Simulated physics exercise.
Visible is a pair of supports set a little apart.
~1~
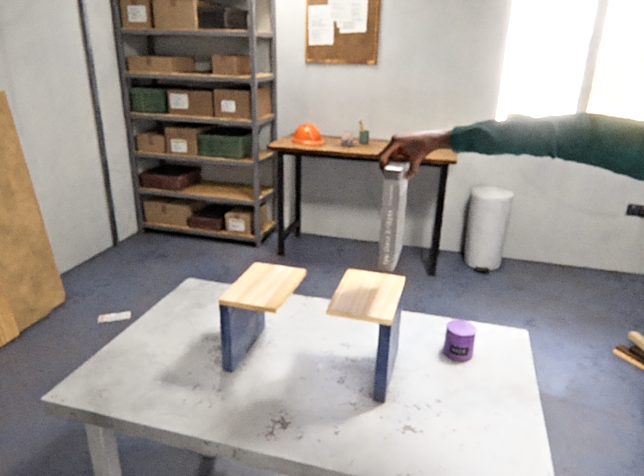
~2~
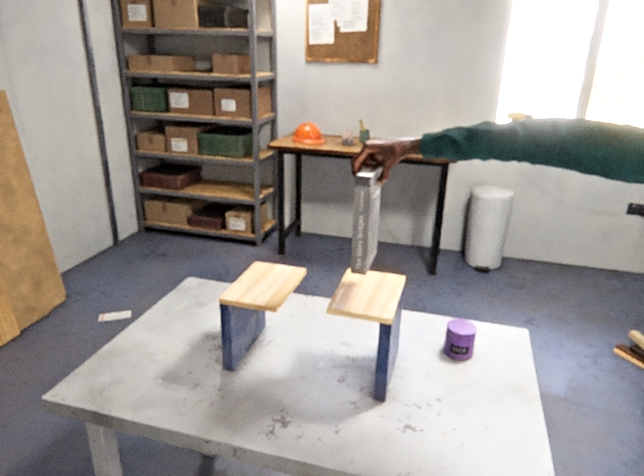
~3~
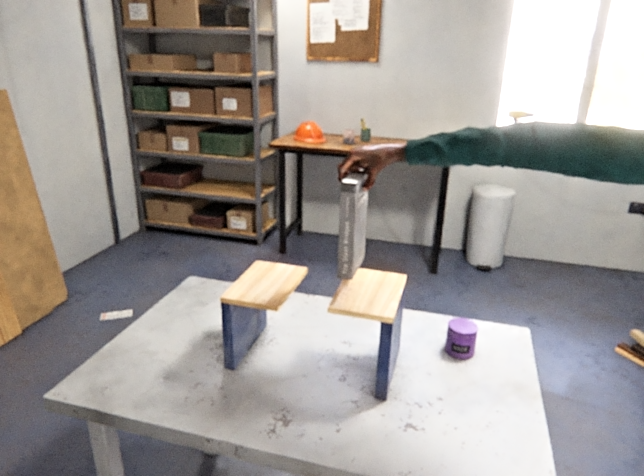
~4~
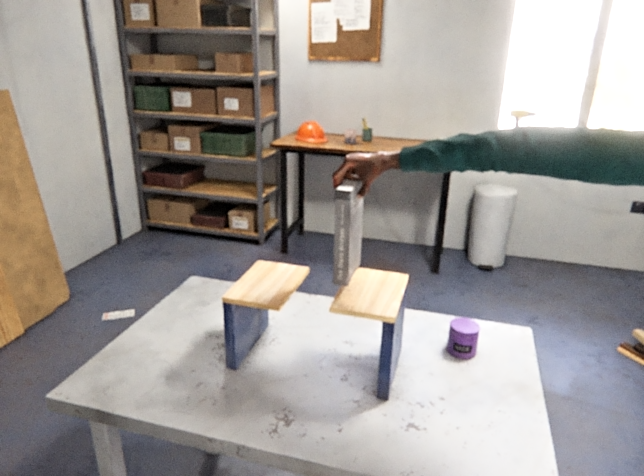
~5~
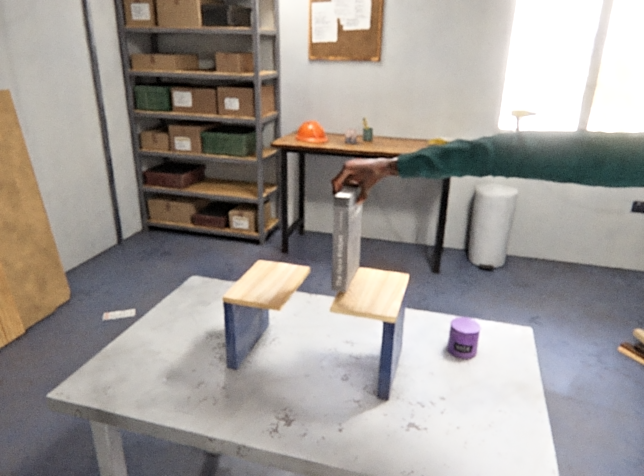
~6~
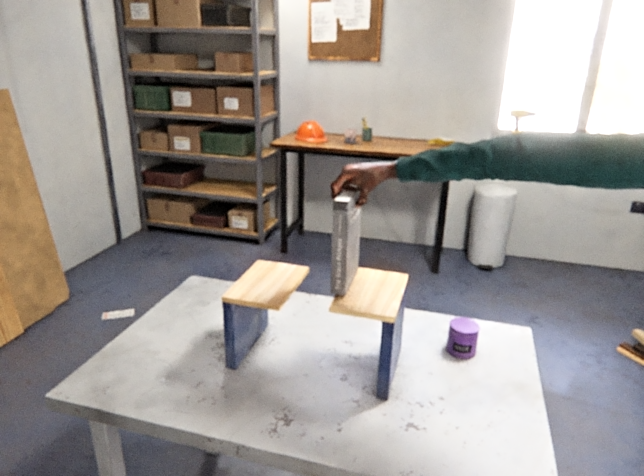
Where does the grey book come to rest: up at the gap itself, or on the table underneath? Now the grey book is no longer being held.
The grey book comes to rest up at the gap.
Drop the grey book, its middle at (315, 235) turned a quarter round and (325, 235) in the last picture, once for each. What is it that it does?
On the first go it gets jammed, and on the second it slips past.
Then, 0.20 s after the last picture, nothing has stirred.
Then, 0.40 s after the last picture, grey book resting near (346, 243).
At rest, both in place. Seen from the same camera at the end, grey book near (346, 243). The book lodges.
